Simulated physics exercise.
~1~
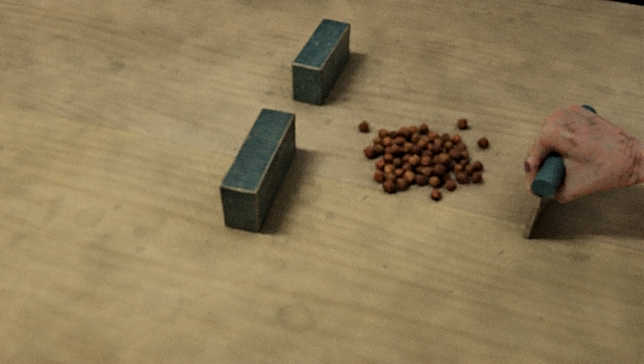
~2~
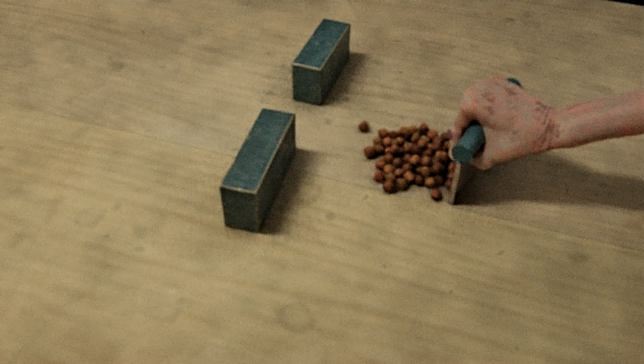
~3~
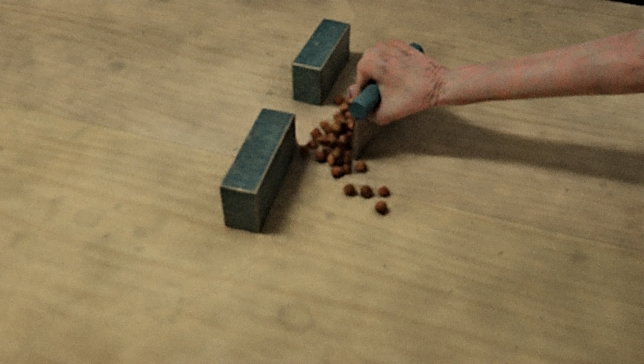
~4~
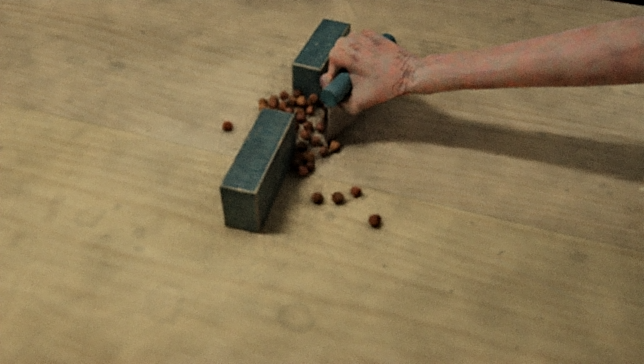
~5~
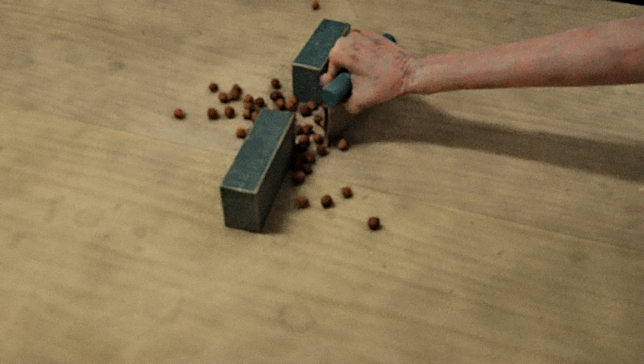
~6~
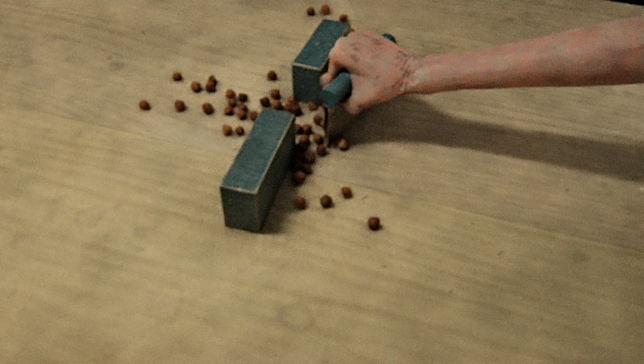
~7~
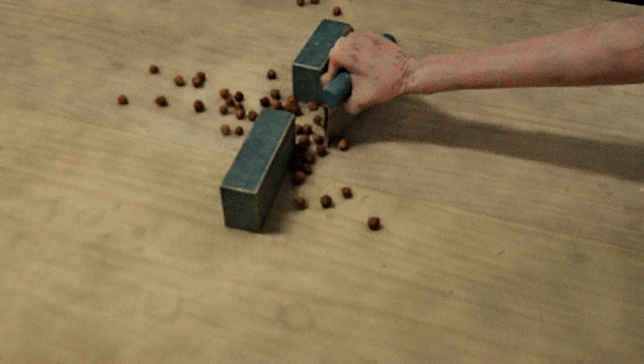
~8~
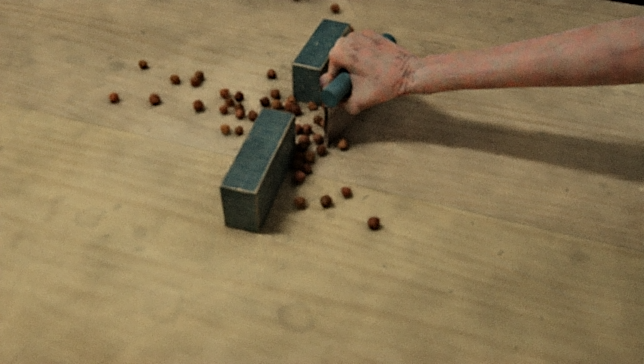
A hand gripping a scraper with a teal handle moves left across a pale wooden table toward a loose pile of hazelnuts. The blade meets the pile and pushes it toward two fixed teal blocks, leaving a few nuts behind on the near side. As the scraper reaches the gap between the blocks, the nuts bunch up and some squeeze through. The scraper halts there while nuts keep rolling out beyond the gap, and a few round the far block. They finally slow, leaving many scattered past the blocks and about half still held up before them.
